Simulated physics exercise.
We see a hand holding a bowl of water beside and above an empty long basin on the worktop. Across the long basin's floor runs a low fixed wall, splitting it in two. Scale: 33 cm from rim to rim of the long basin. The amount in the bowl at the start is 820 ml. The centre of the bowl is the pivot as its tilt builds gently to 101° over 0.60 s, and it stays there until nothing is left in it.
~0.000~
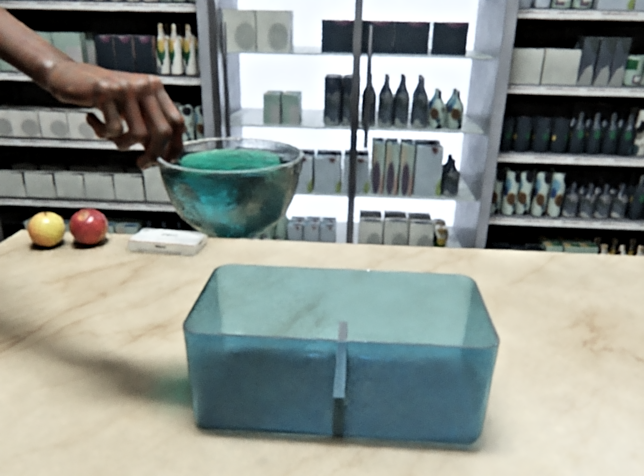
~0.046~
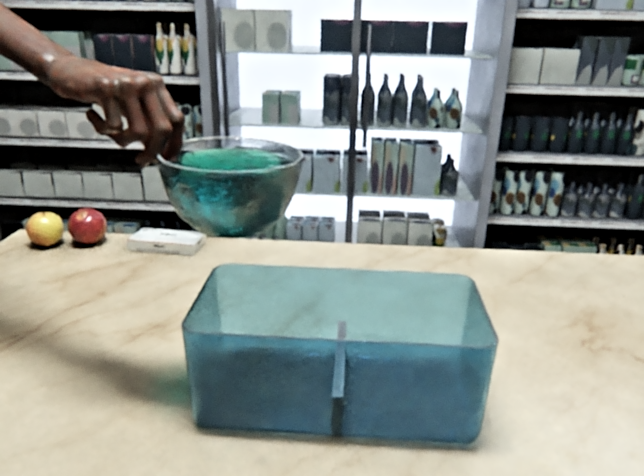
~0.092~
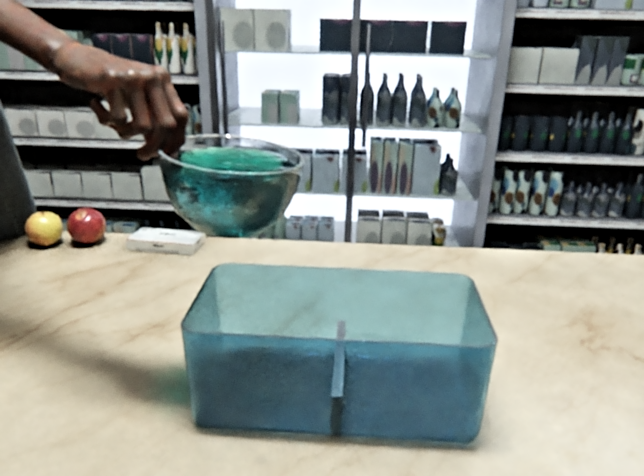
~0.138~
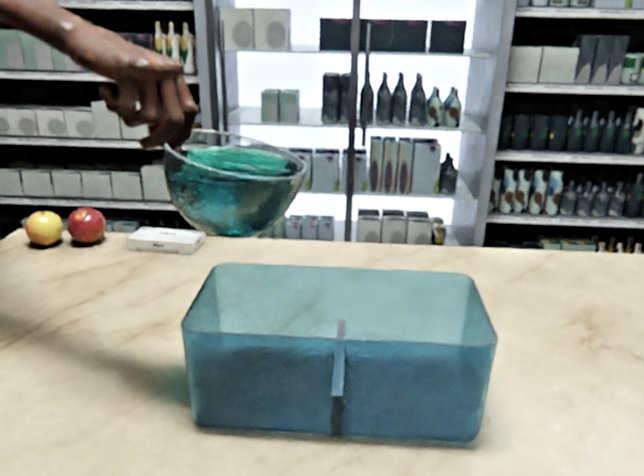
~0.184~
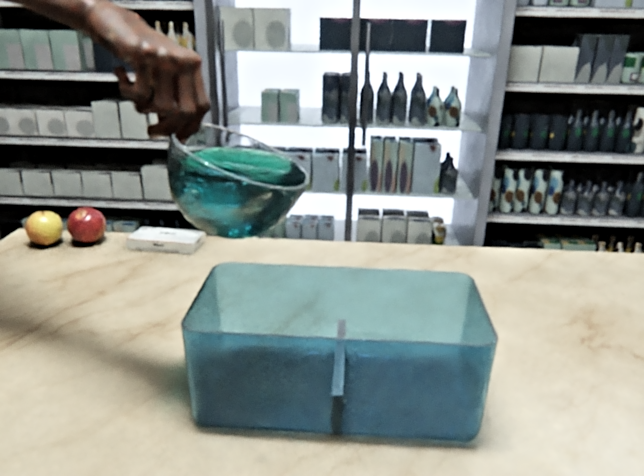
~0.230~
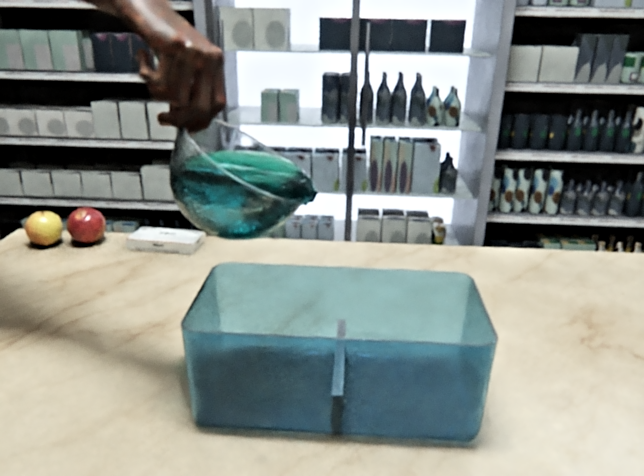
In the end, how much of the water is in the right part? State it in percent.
Roughly 57 percent is in the right part.
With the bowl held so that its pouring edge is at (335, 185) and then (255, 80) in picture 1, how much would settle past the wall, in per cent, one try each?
85 per cent first, 30 per cent second.
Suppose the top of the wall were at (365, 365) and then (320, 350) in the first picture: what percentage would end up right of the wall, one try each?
I'd say 30 percent on the first go, 85 percent on the next.
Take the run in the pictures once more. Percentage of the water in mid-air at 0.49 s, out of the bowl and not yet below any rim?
It comes to about 38 percent.
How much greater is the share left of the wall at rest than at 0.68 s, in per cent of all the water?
It comes to some 10 per cent.
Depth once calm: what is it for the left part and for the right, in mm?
Once settled, the left stands around 14 mm and the right around 20 mm.
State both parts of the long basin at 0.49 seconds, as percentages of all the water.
Around 6 on the left and around 34 on the right.
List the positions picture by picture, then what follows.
In the first picture, it leans 0°; its right rim is at (302, 158); the water meets the walls at (168, 161) and (299, 166); the long basin's rim runs from (201, 295) to (486, 309); the wall's top is at (341, 356).
In the second picture, it leans 1°; its right rim is at (301, 159); the water meets the walls at (168, 160) and (298, 166).
In the third picture, it leans 6°; its right rim is at (303, 164); the water meets the walls at (169, 157) and (299, 168).
In the fourth picture, it leans 13°; its right rim is at (305, 172); the water meets the walls at (171, 156) and (302, 171).
In the fifth picture, it leans 22°; its right rim is at (307, 183); the water meets the walls at (175, 157) and (306, 176); 1 per cent is over the edge.
In the sixth picture, it leans 32°; its right rim is at (306, 197); the water meets the walls at (178, 161) and (299, 185); 6 per cent is over the edge.
Then, 0.49 s in, the tilt is 93° and 22 per cent is still to pour, 6 is left of the wall and 34 right of it.
Then, 0.68 s in, the tilt is 101° and 2 per cent is still to pour, 33 is left of the wall and 60 right of it.
Then, 0.88 s in, the tilt is 101° and 0 per cent is still to pour, 42 is left of the wall and 57 right of it.
Then, 1.10 s in, the tilt is 101° and 0 per cent is still to pour, 42 is left of the wall and 57 right of it.
Finally, 42 per cent lies left of the wall, 57 right of it and 1 outside.
